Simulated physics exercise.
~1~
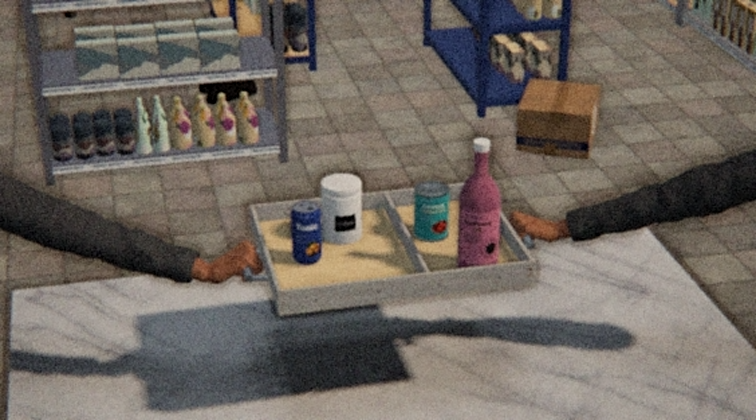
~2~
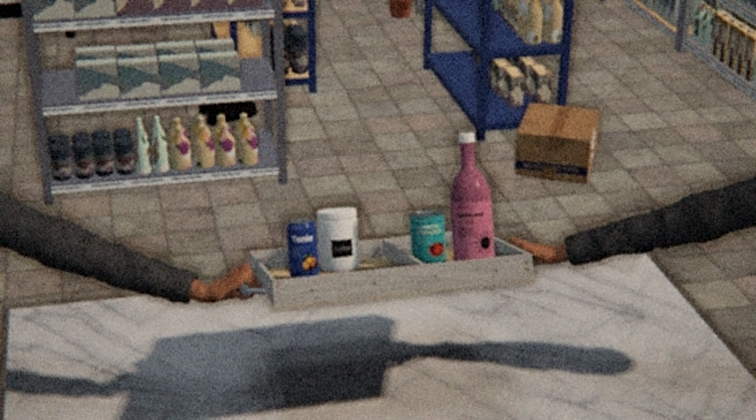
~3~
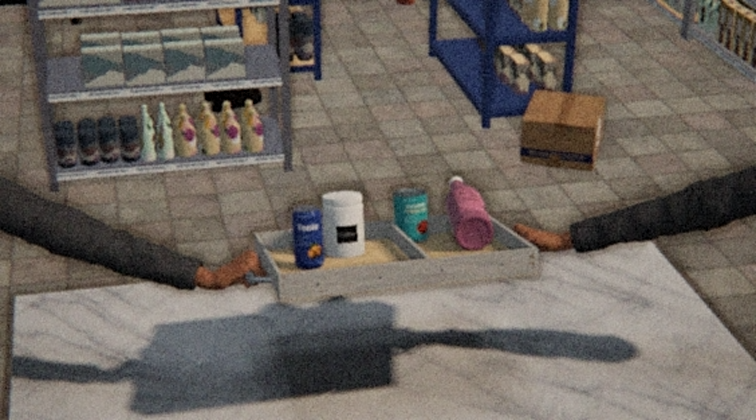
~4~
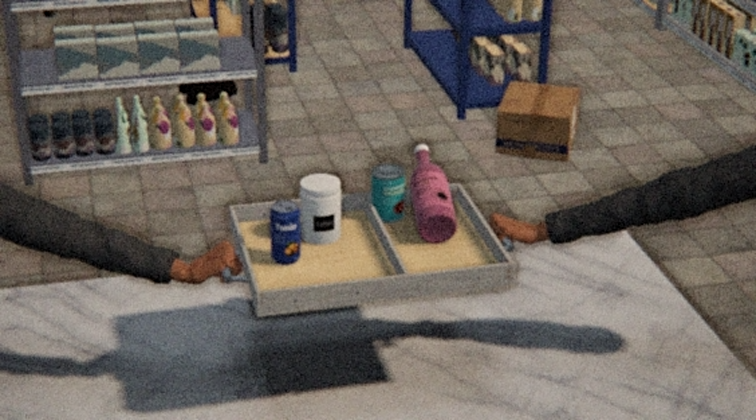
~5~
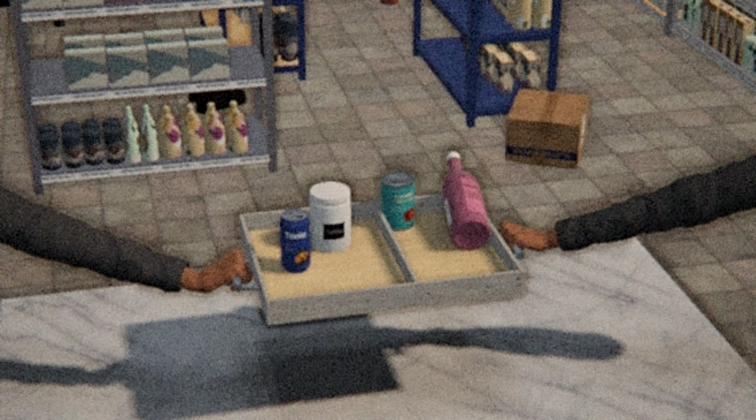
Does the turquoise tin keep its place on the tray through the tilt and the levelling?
No, the turquoise tin gets shifted towards the far rim, though it ends up still standing.
